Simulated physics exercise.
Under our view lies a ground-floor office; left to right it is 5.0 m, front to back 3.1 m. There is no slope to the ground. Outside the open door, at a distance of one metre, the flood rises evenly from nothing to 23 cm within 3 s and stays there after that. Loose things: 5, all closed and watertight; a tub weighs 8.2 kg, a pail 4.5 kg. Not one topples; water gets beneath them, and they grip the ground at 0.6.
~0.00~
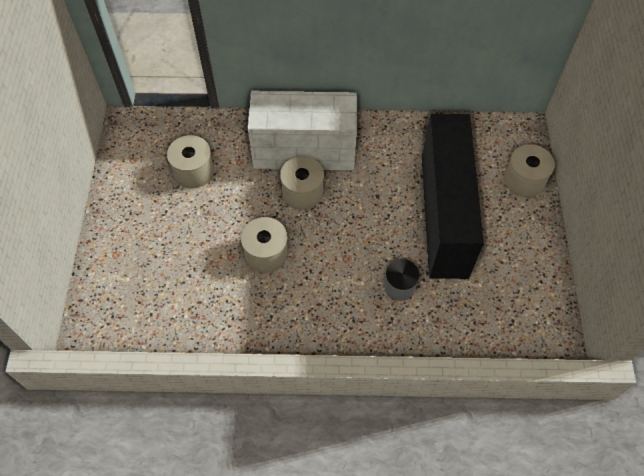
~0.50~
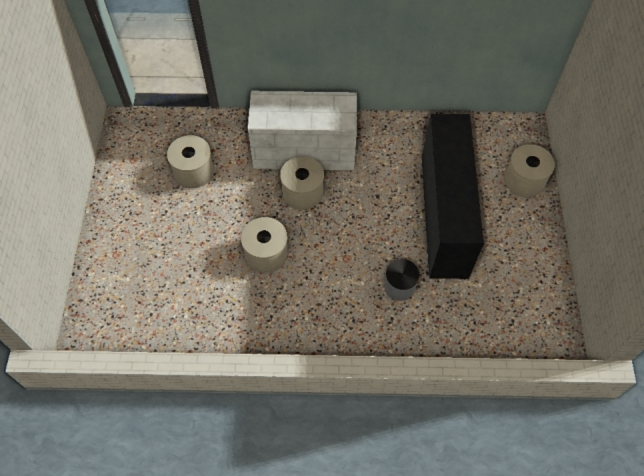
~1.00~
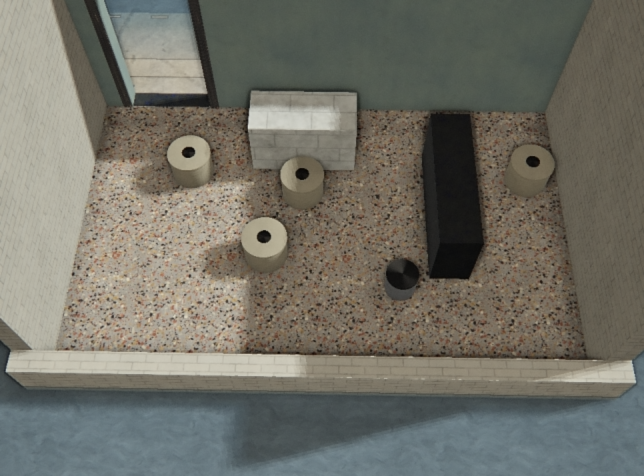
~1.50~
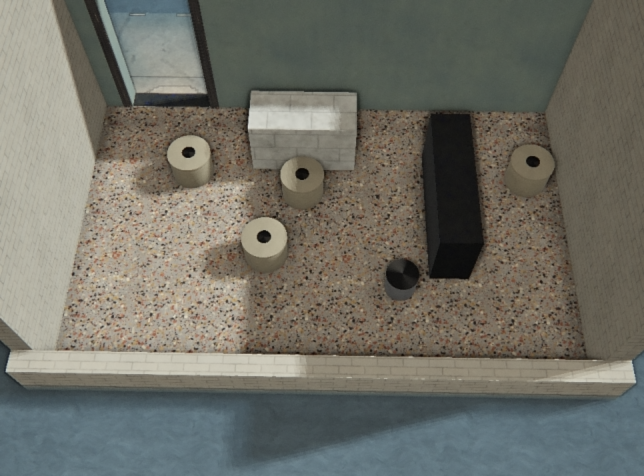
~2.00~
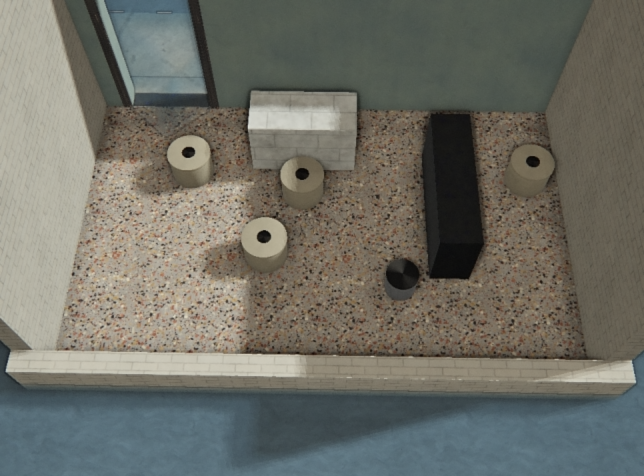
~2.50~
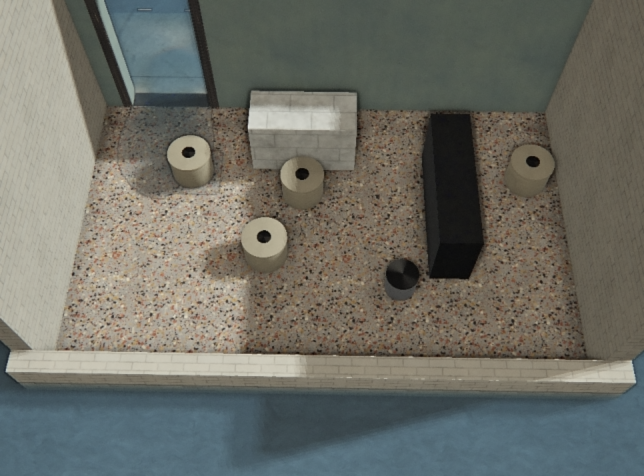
To begin with, a speckled-floored room seen from above holds round pale tubs, a white block and a long black one, with grey ground outside. Bluish water covers the ground in front, then spreads beyond the open door at upper left and creeps just inside, while nothing in the room shifts.
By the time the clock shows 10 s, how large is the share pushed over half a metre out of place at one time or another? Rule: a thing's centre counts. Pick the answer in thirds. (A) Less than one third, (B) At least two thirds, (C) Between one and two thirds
C, between one and two thirds.
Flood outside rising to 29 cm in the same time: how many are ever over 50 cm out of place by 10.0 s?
That would give 4.
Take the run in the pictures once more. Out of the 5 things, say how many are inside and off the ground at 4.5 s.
My tally comes to 0.
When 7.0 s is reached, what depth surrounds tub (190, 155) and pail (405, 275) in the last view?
About 7 and 4 cm.
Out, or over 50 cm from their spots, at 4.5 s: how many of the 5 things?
By that time the total stands at 1.
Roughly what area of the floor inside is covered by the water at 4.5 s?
Roughly 6.5 m2.
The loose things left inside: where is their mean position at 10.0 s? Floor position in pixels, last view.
I'd put it around (452, 238).
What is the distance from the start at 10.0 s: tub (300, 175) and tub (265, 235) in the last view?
0 cm, 250 cm.
After 3.5 s 0 of 5 are over 50 cm from their spots; 0 afloat.
After 4.5 s 1 of 5 are over 50 cm from their spots; 0 afloat.
After 7.0 s 2 of 5 are over 50 cm from their spots; 2 afloat.
After 10.0 s 2 of 5 are over 50 cm from their spots, and 2 have been at some point; 2 afloat.
